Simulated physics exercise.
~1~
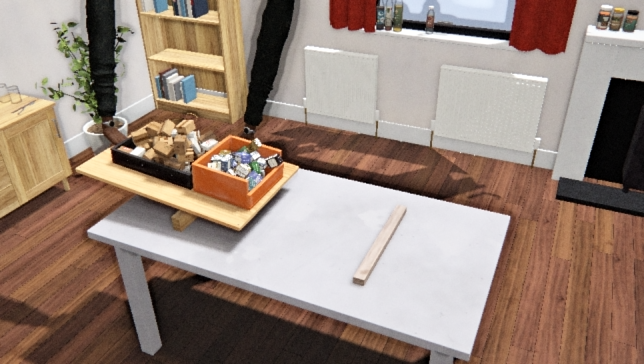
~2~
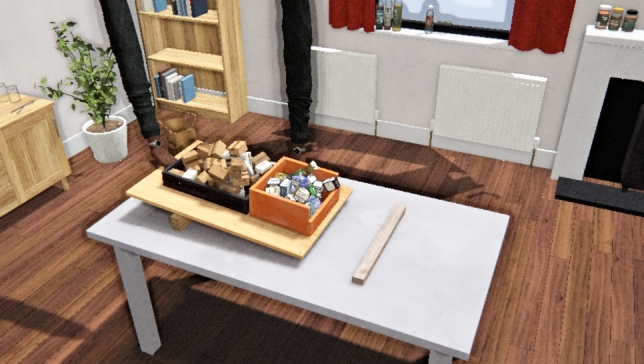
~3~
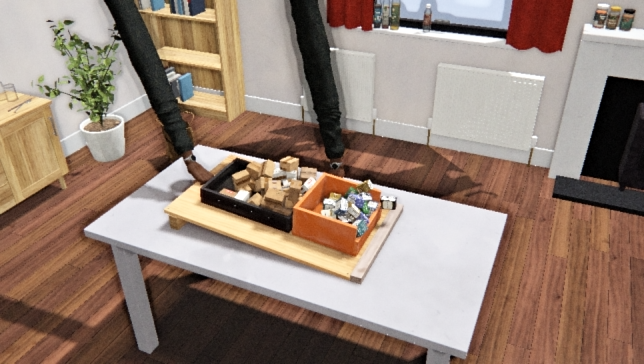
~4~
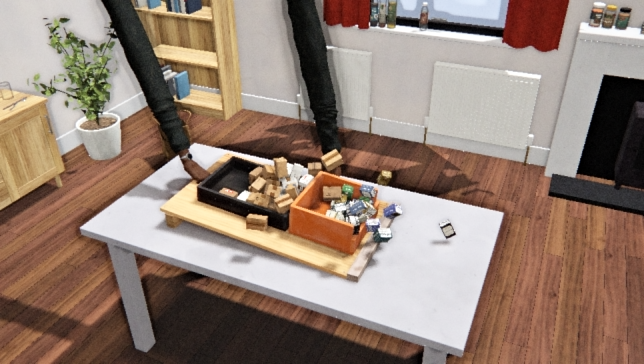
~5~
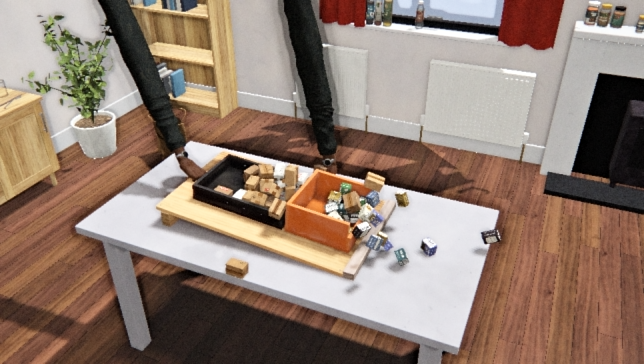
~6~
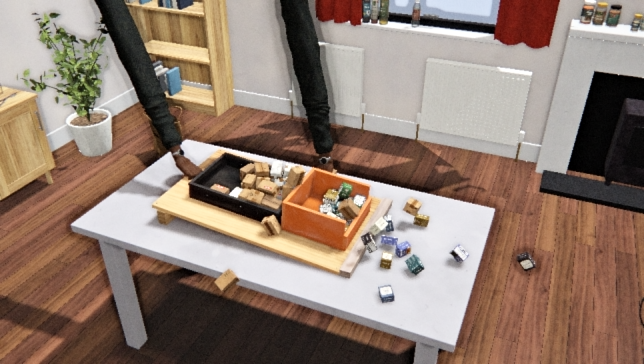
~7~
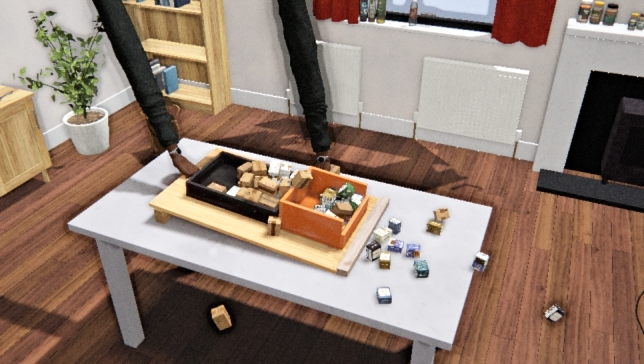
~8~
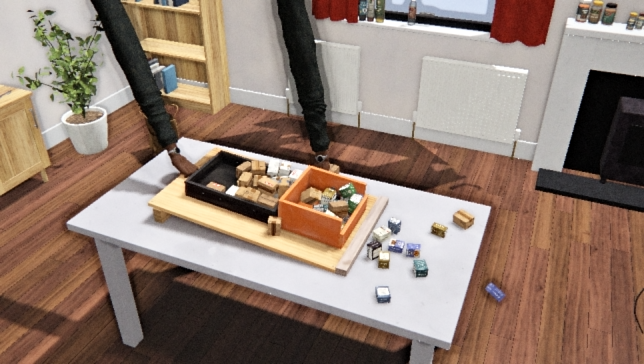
Two totes on a board slam down against a batten, spilling small blocks off the table.
